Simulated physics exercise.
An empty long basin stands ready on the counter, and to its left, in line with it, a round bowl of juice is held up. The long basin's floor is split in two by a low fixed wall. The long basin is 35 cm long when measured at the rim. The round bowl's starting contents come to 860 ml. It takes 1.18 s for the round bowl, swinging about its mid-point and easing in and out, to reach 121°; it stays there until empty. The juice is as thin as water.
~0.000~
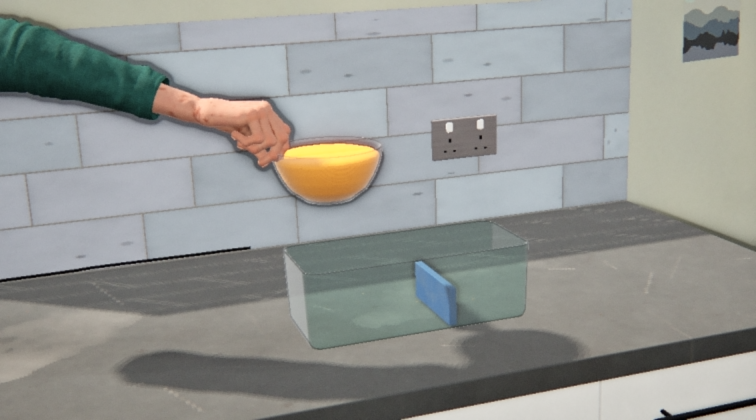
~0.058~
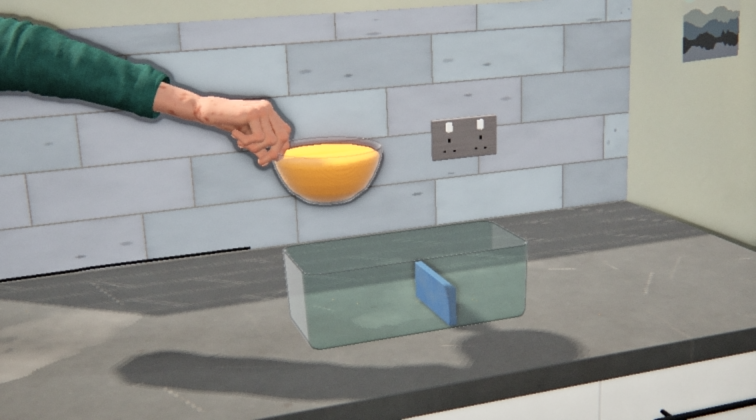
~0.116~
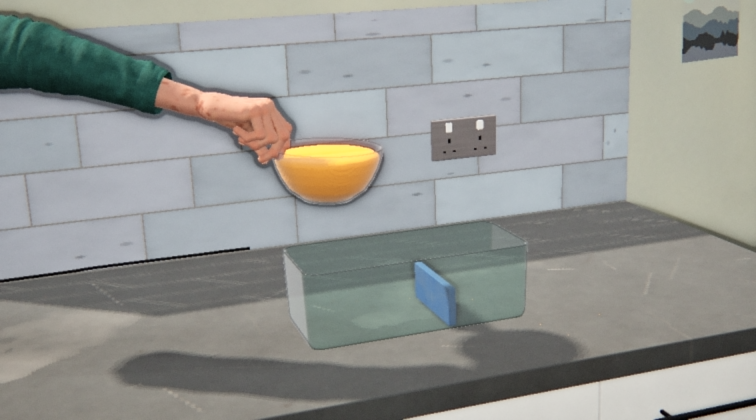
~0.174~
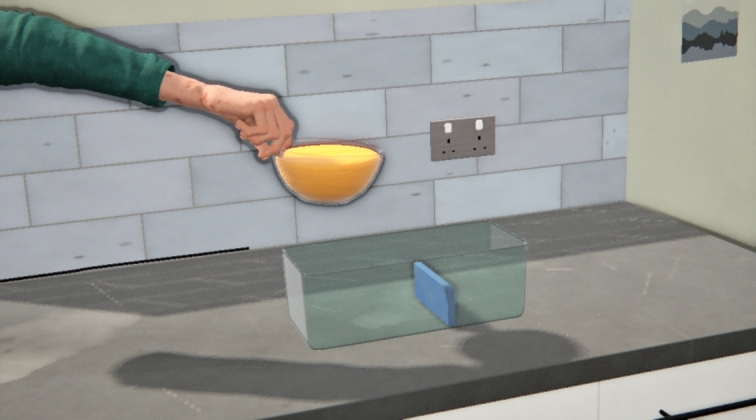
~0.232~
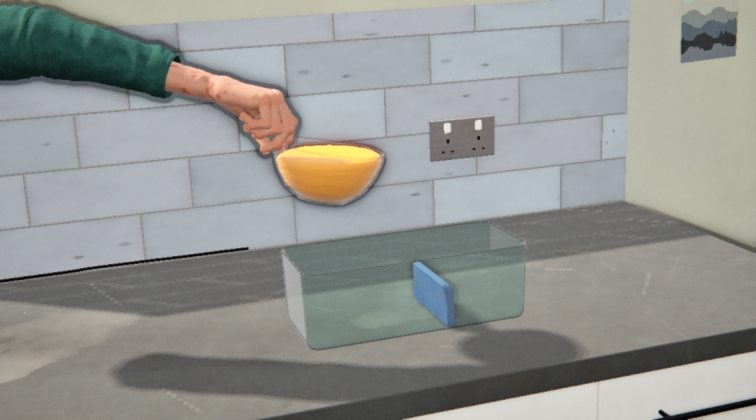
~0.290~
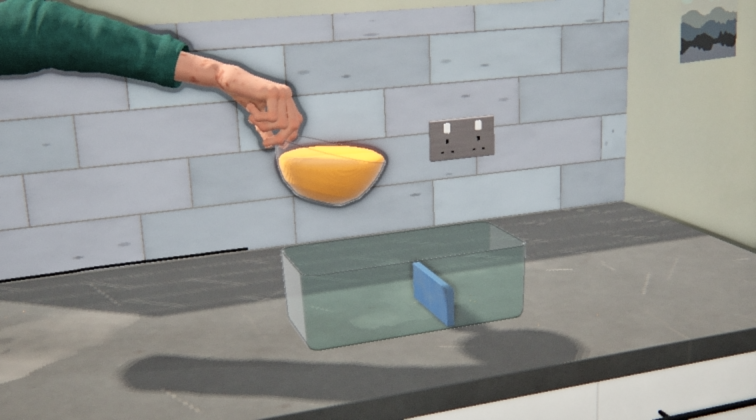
A hand in a green sleeve held a round bowl of orange-yellow juice above a clear, empty long basin with a blue divider on the counter, then slowly tilted the bowl slightly to the right.
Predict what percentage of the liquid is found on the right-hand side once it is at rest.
About 20 % is on the right.
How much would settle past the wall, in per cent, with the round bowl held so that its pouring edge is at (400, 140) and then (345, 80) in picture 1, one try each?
Try 1: 65 %; try 2: 5 %.
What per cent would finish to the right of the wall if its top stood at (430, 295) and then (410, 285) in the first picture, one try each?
The first try gives 45 percent and the second 70 percent.
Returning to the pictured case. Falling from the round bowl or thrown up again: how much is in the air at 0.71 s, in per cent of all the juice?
It comes to about 32 percent.
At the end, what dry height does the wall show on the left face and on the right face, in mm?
Looks like roughly 40 mm on the left and roughly 50 mm on the right.
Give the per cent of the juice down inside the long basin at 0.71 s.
At that time the basin holds about 44 per cent of the liquid.
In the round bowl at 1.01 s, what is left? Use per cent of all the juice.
Roughly 0 per cent.
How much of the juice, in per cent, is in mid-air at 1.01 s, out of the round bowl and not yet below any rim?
I'd say some 2 per cent is in the air.
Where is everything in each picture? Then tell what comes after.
Tilt 0°; pouring edge (379, 143); surface from (275, 160) to (376, 149); the long basin's rim runs from (293, 262) to (510, 233); the wall's top is at (435, 275), in the first frame.
Tilt 1°; pouring edge (379, 143); surface from (275, 159) to (375, 150), in the second frame.
Tilt 3°; pouring edge (380, 146); surface from (275, 159) to (376, 151), in the third frame.
Tilt 6°; pouring edge (380, 149); surface from (276, 158) to (376, 152), in the fourth frame.
Tilt 11°; pouring edge (381, 154); surface from (277, 159) to (378, 152), in the fifth frame.
Tilt 17°; pouring edge (381, 160); surface from (280, 159) to (378, 155); 1 per cent is over the edge, in the sixth frame.
By 0.71 s the tilt is 79° and 25 per cent is still to pour, 28 is left of the wall and 16 right of it.
By 1.01 s the tilt is 115° and 0 per cent is still to pour, 78 is left of the wall and 20 right of it.
By 1.33 s the tilt is 121° and 0 per cent is still to pour, 78 is left of the wall and 20 right of it.
By 1.68 s the tilt is 121° and 0 per cent is still to pour, 78 is left of the wall and 20 right of it.
At rest 78 per cent lies left of the wall, 20 right of it and 2 outside.
